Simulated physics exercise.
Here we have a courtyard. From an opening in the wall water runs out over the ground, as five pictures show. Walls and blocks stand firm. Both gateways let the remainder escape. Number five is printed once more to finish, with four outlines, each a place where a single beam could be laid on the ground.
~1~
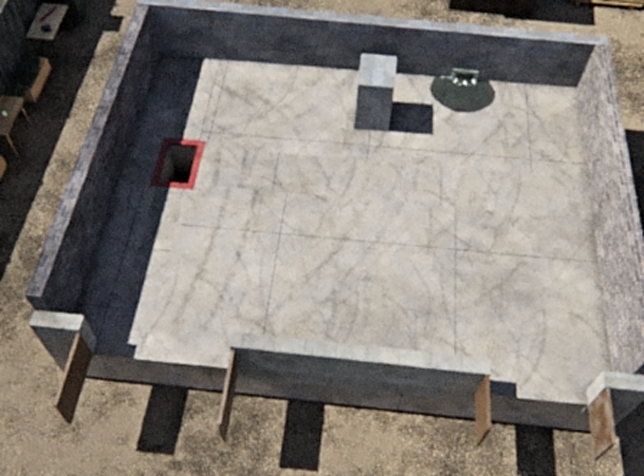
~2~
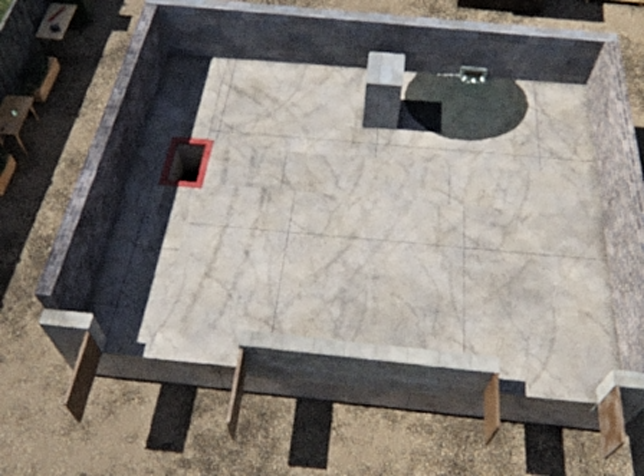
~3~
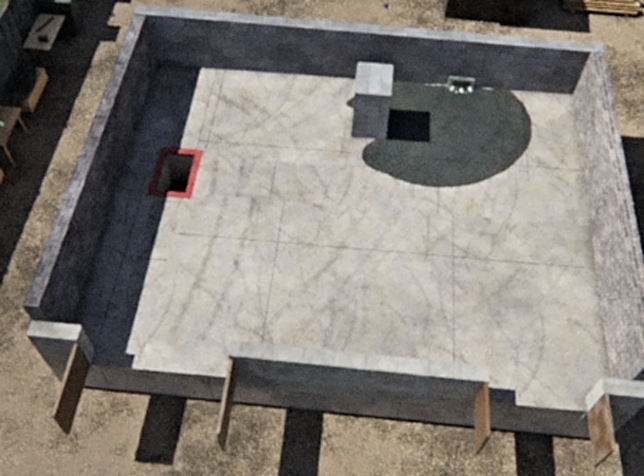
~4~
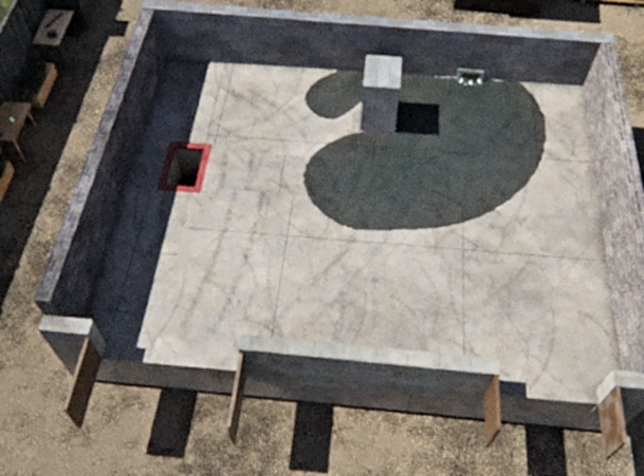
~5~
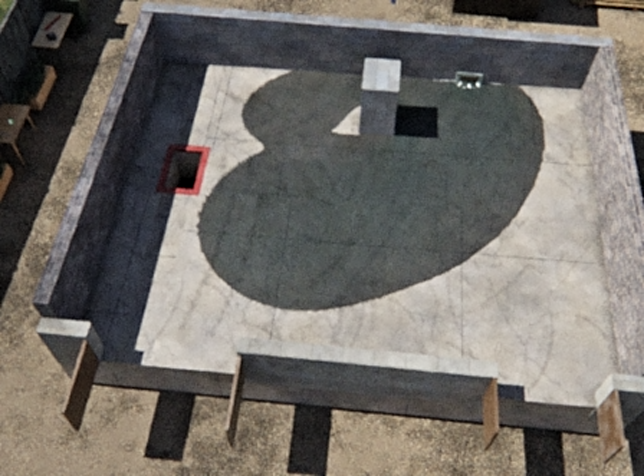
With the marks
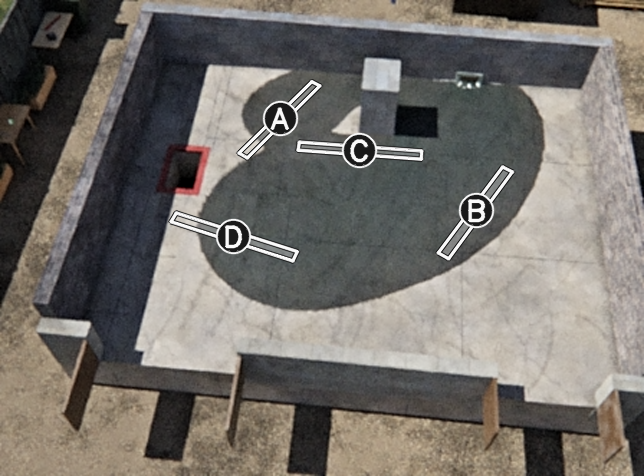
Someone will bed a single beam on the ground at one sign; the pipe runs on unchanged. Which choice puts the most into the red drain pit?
Go for D.
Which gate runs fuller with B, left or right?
More leaves on the left.
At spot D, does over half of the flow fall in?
No, it does not.
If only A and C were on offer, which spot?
Spot C.
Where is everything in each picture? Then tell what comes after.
In the first frame, outfall at (465, 75); red drain pit at (178, 163); open gate at (167, 348); open gate at (533, 385); 2 % of the ground under water, visible out to (479, 107); red drain pit still dry.
In the second frame, 6 % of the ground under water, visible out to (449, 134); red drain pit still dry.
In the third frame, 12 % of the ground under water, visible out to (414, 182); red drain pit still dry.
In the fourth frame, 22 % of the ground under water, visible out to (327, 208); red drain pit still dry.
In the fifth frame, 39 % of the ground under water, visible out to (212, 260); red drain pit still dry.
In white, A from (243, 155) to (315, 83); B from (443, 255) to (507, 169); C from (298, 146) to (421, 155); D from (173, 217) to (295, 256).
For spot A, about 13 % of the stream goes into the red drain pit, about 86 % out by the gates.
For spot B, about 16 % of the stream goes into the red drain pit, about 83 % out by the gates.
For spot C, about 20 % of the stream goes into the red drain pit, about 78 % out by the gates.
For spot D, about 38 % of the stream goes into the red drain pit, about 60 % out by the gates.
